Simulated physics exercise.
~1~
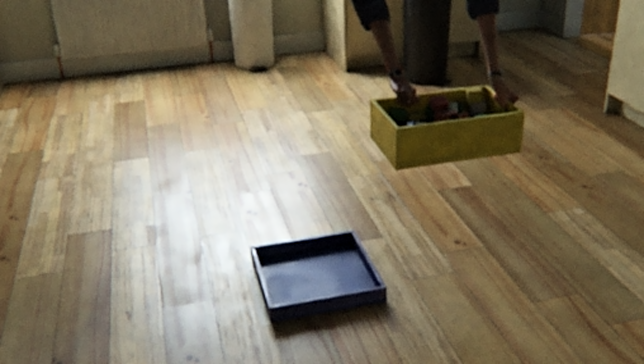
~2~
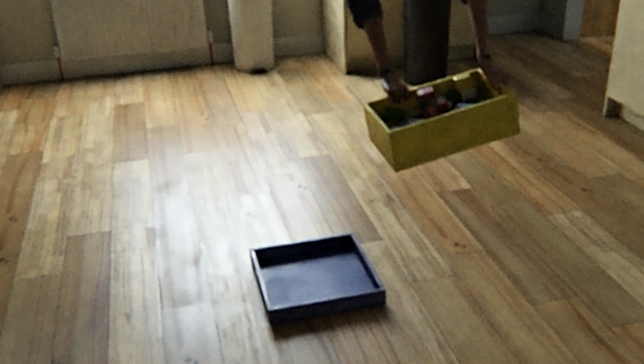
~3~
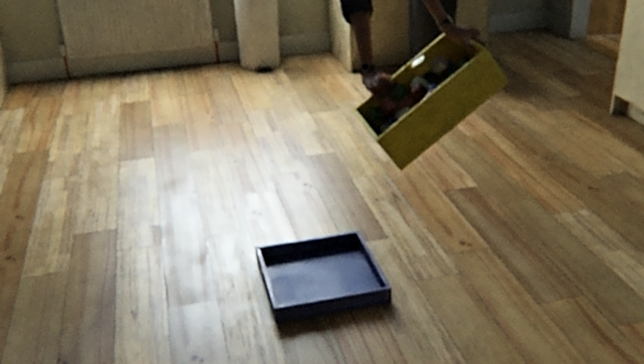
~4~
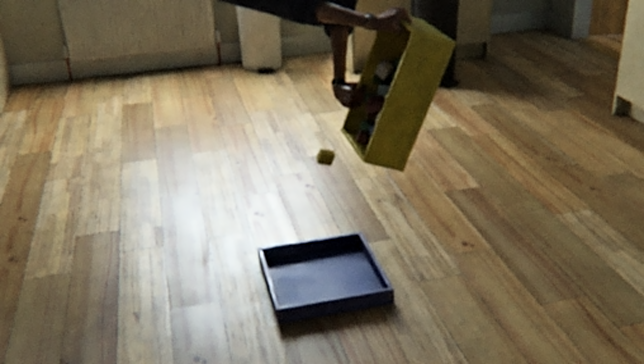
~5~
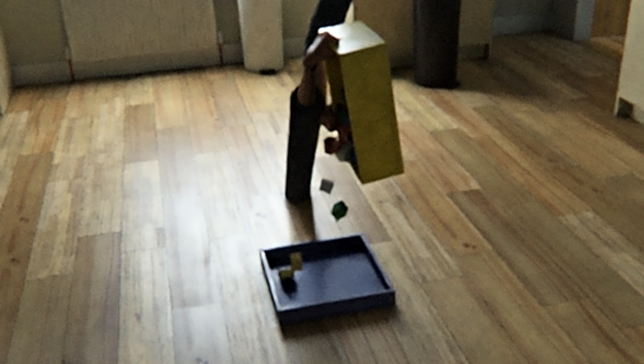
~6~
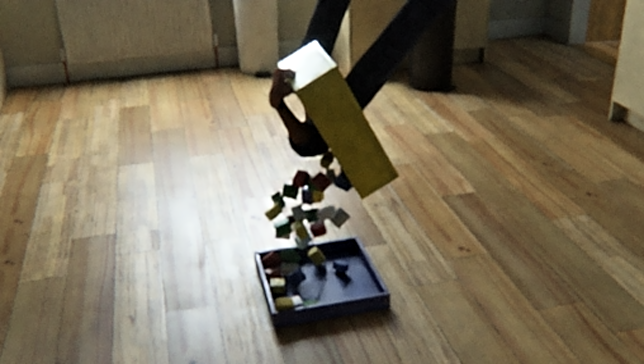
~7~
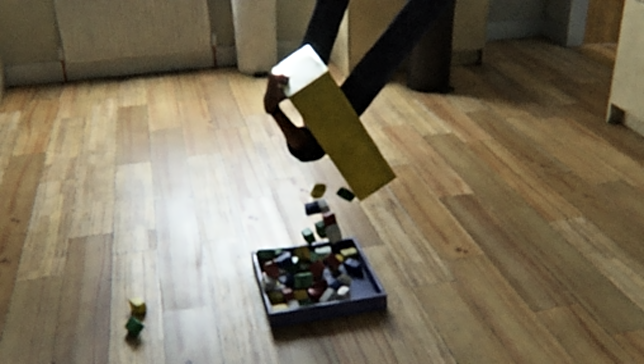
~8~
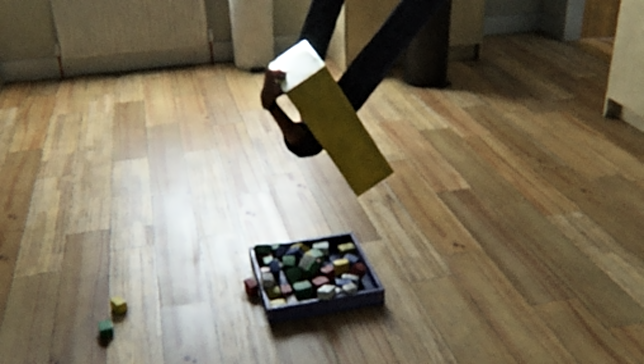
At first, a pair of hands holds a yellow crate of small coloured blocks above a wooden floor, behind and to the right of an empty dark blue tray. The hands tilt the crate to the left, and a single block drops out. As they tip it past upright and swing it over the tray, more blocks fall, then a thick cluster tumbles down. The tray fills with mixed colours while two blocks, one yellow and one green, travel off across the floor to the left. Finally the crate hangs upside down at a slant, nothing more falling, with most blocks in the tray and a few lying outside it.
